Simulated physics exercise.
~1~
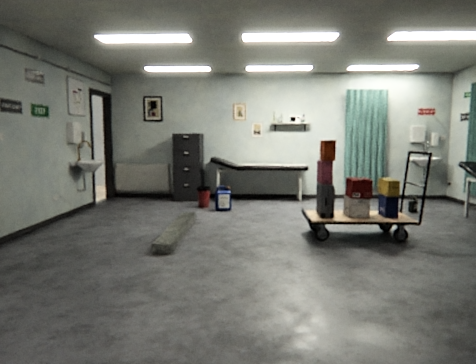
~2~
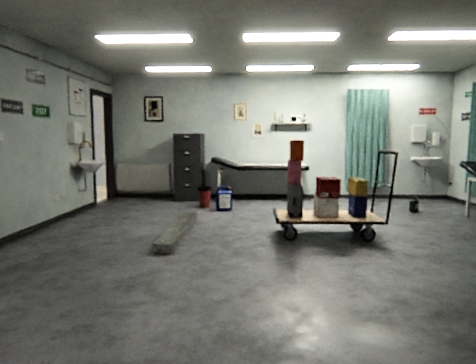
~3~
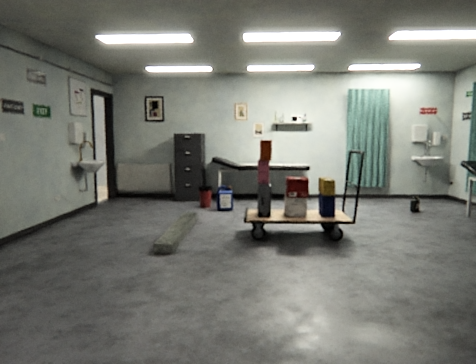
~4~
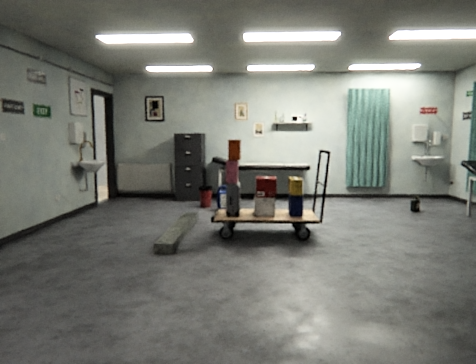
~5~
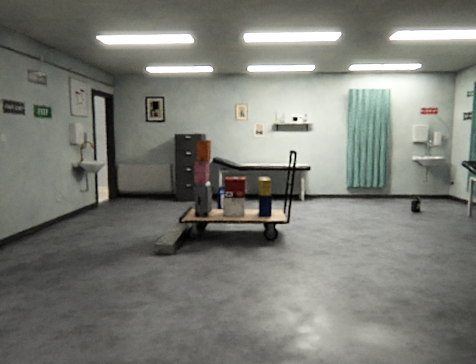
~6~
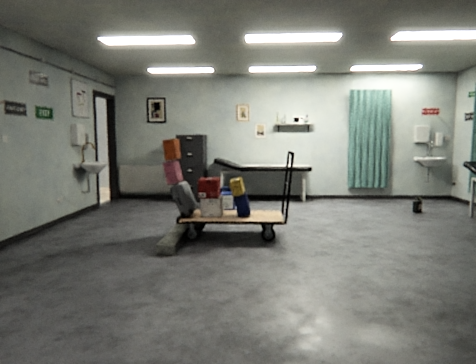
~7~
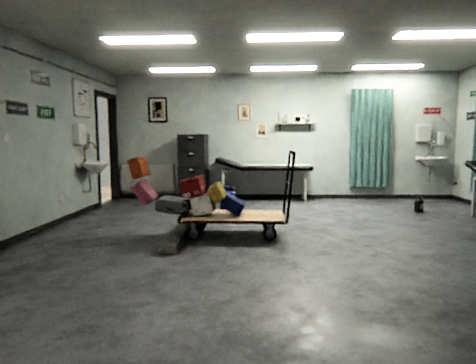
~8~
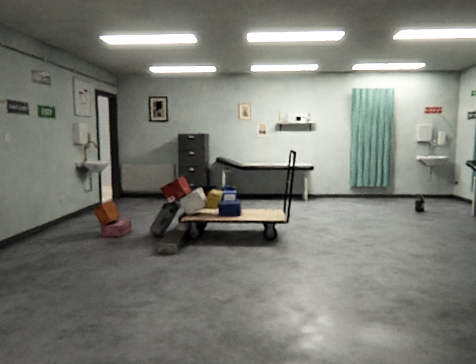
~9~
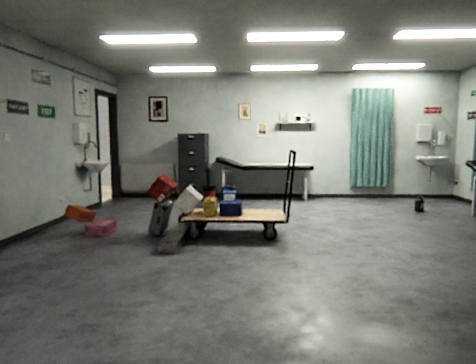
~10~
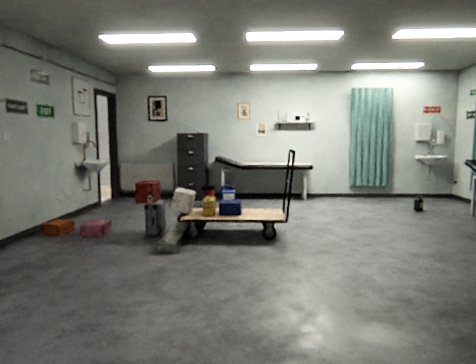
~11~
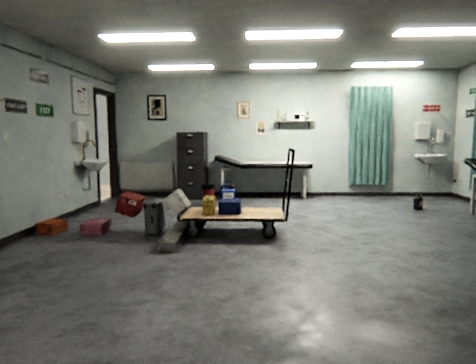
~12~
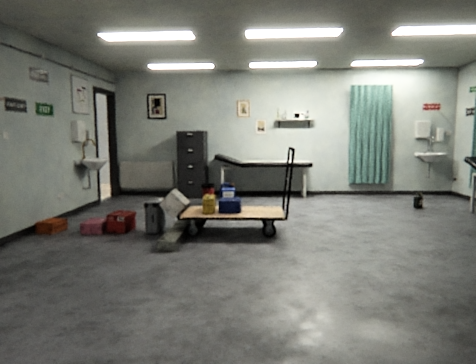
In a clinic room, a loaded cart rolls left, hits a kerb and spills five pieces.
